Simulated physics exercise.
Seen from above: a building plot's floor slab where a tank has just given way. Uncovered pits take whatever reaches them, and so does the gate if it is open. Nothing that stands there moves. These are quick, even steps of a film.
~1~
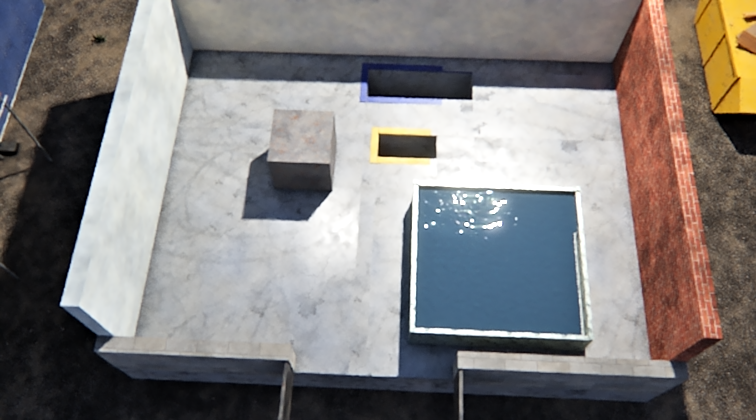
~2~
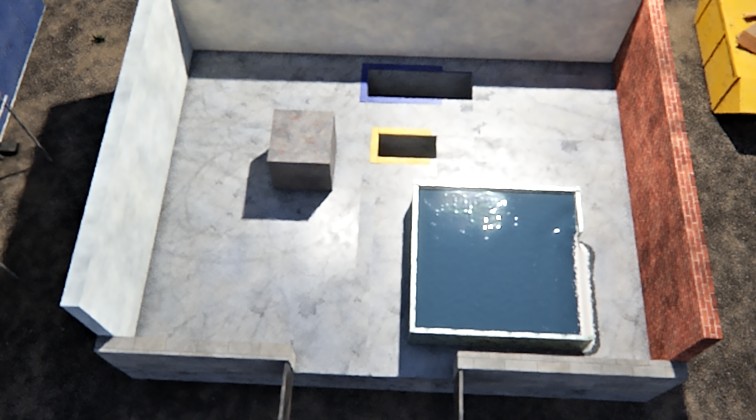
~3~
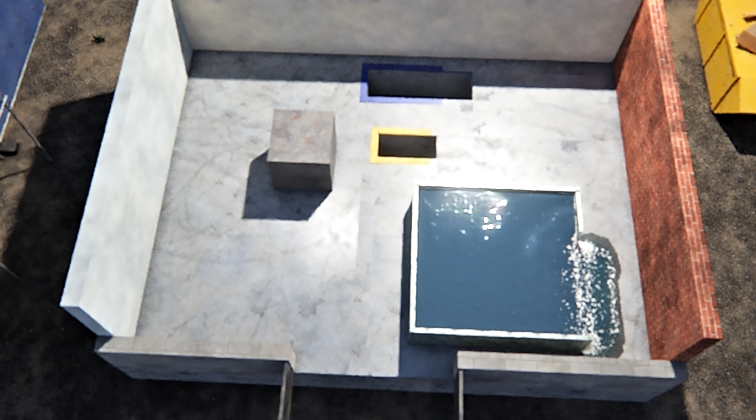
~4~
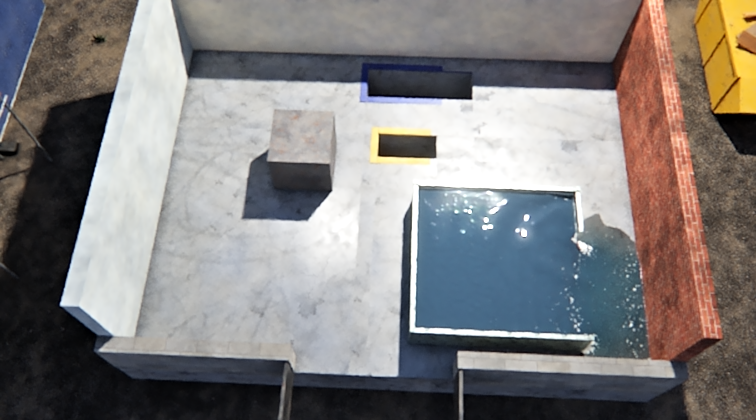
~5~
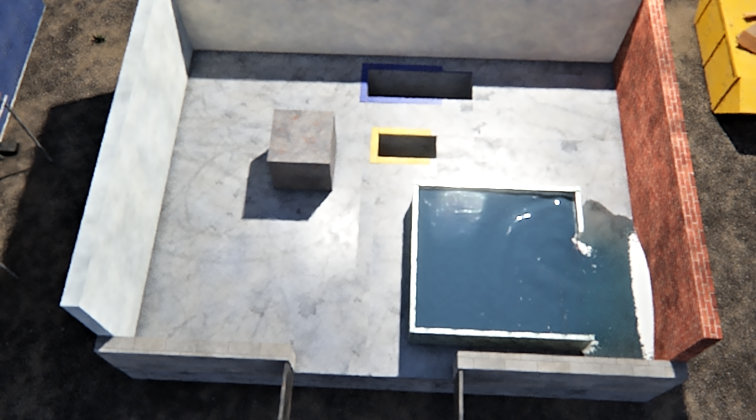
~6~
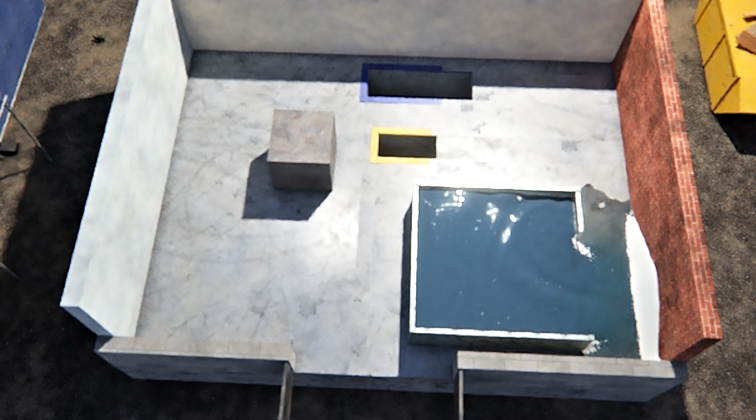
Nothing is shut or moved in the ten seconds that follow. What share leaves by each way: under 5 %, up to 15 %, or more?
One by one: The gate takes from 5 to 15 %; the yellow pit takes not even 5 %; the blue pit takes above 15 %.
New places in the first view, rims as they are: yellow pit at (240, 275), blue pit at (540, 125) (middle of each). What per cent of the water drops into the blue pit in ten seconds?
In per cent: Blue 30.
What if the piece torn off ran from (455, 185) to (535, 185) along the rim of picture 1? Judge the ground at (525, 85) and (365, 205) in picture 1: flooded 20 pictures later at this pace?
As listed: Awash, dry.
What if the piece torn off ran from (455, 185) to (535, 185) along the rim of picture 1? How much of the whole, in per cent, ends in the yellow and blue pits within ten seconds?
Per cent: Yellow 8, blue 40.
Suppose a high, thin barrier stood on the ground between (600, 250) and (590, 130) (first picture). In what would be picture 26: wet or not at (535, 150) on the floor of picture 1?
There: Flooded.
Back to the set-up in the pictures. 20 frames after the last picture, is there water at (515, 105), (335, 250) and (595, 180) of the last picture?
In turn: Flooded, dry, covered.
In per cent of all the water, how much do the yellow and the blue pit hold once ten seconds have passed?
In turn 2 and 22 per cent.
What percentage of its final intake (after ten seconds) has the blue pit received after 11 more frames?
Near 0 in a hundred.
A moment on, water covers 10 % of the floor; the gate 0 %, the yellow pit 0 %, the blue pit 0 %.
Next, water covers 25 % of the floor; the gate 0 %, the yellow pit 0 %, the blue pit 0 %.
Then, water covers 40 % of the floor; the gate 2 %, the yellow pit 0 %, the blue pit 0 %.
Later, water covers 45 % of the floor; the gate 6 %, the yellow pit 0 %, the blue pit 10 %.
In the end, water covers 60 % of the floor; the gate 9 %, the yellow pit 2 %, the blue pit 22 %.
